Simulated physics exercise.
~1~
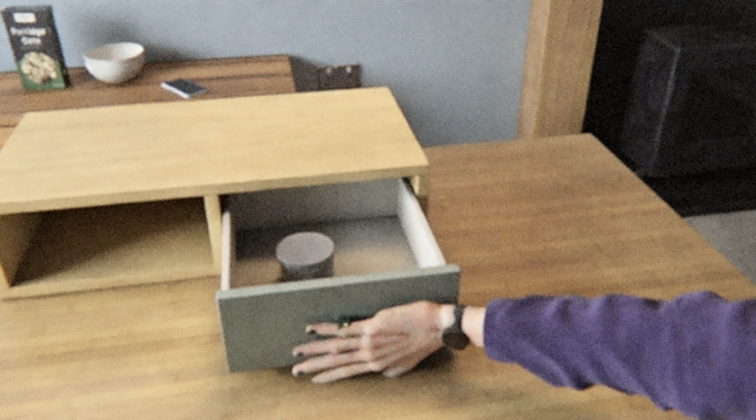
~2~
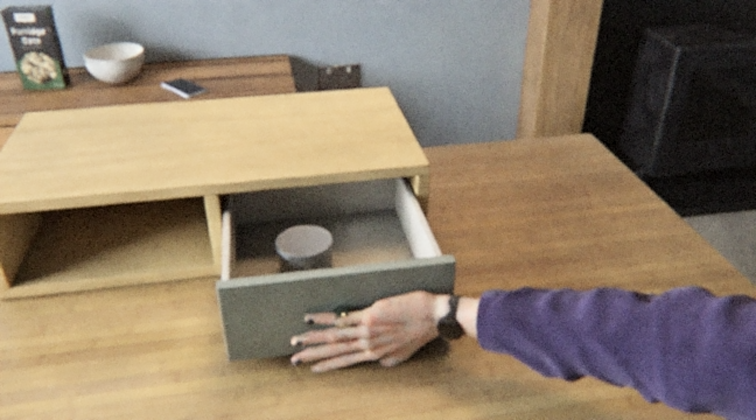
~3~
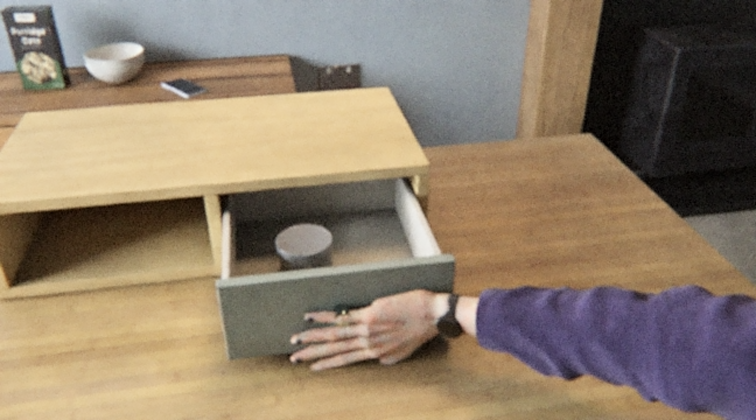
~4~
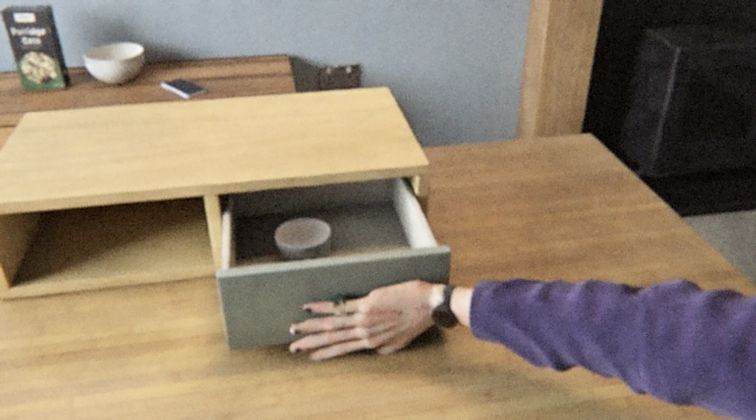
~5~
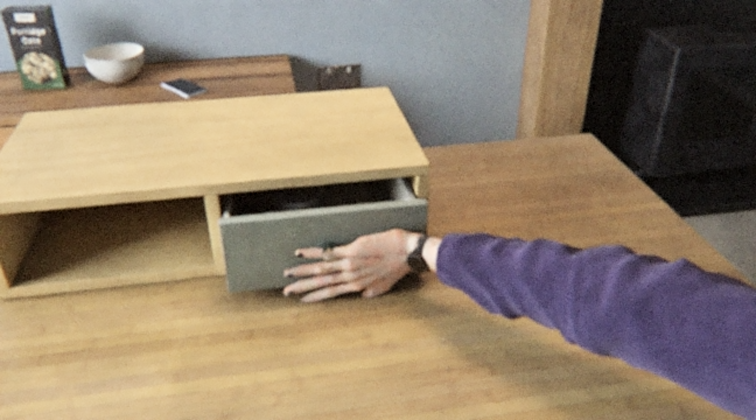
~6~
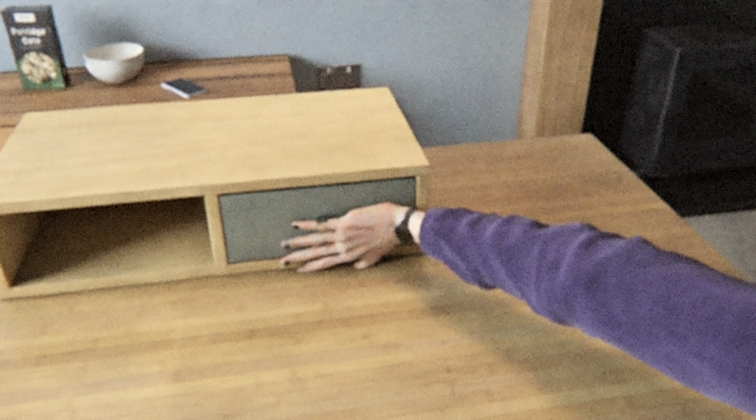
To begin with, a grey-fronted drawer stands open on the right side of a low wooden chest on a table, with a small round grey tin inside. A hand with dark nails, a dark watch and a purple sleeve rests against the drawer front. The hand eases the drawer inward slightly, seems to pause, then pushes it a little further, the tin riding along with it. It keeps pushing, and the tin slips from sight as the opening narrows. Finally the drawer closes fully, its front flush with the chest and the hand still against it.
